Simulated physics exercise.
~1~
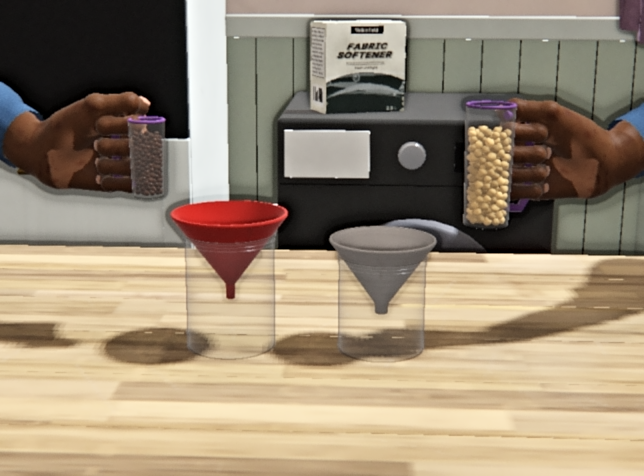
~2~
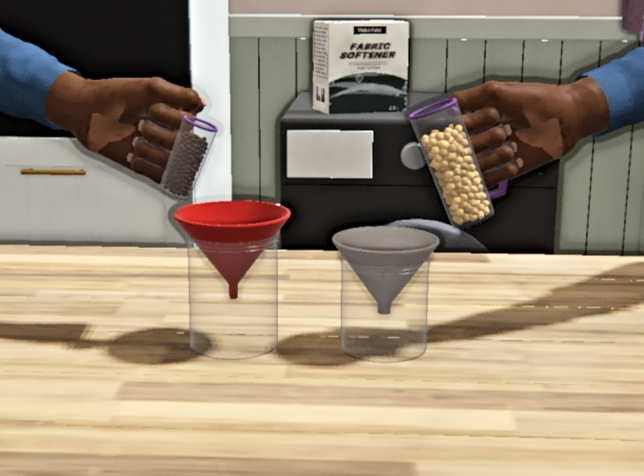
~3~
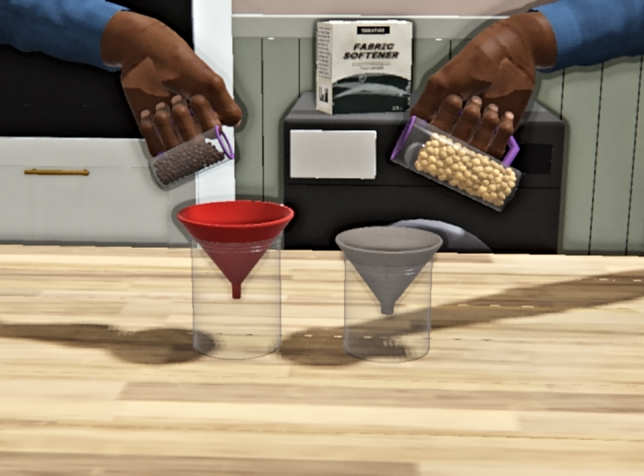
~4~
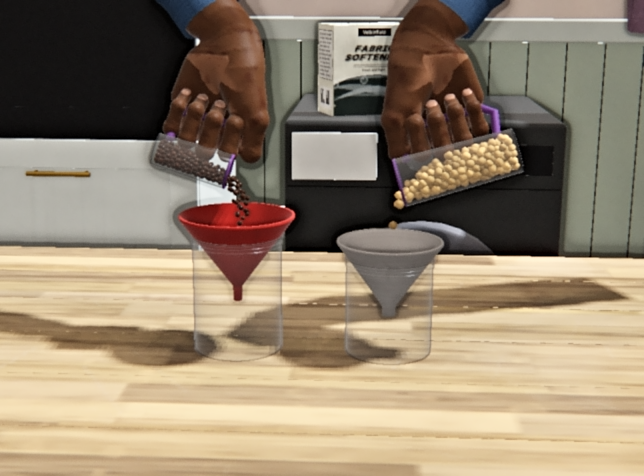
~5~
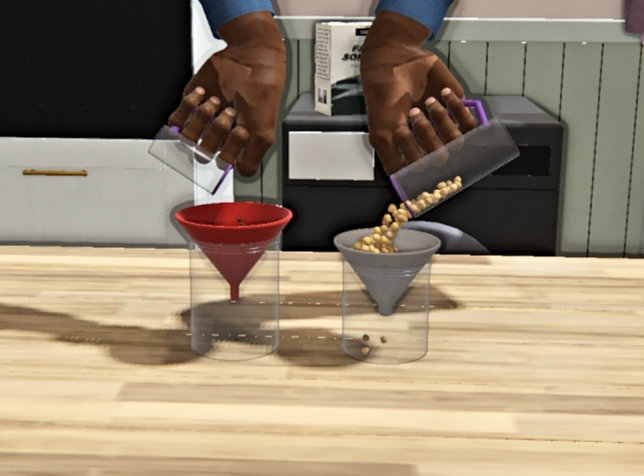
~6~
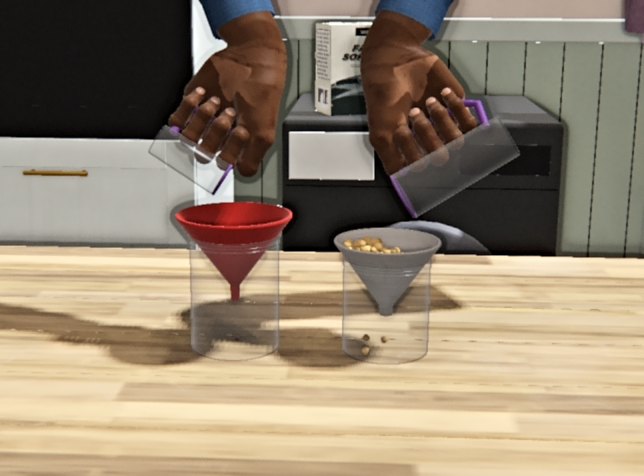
Two dark-skinned hands in blue sleeves move in above a pale wooden counter, seen from the front in a slightly swaying view, with a fabric softener box on a black appliance behind. The left holds a small clear cup of dark grains, the right a larger one of pale yellow beans. Below, a red funnel and a grey funnel sit in clear jars. The hands tip the cups inward until both empty, the left sooner. A few pieces reach the right jar, but most beans stay heaped in the grey funnel, while the dark grains remain stuck in the red one.
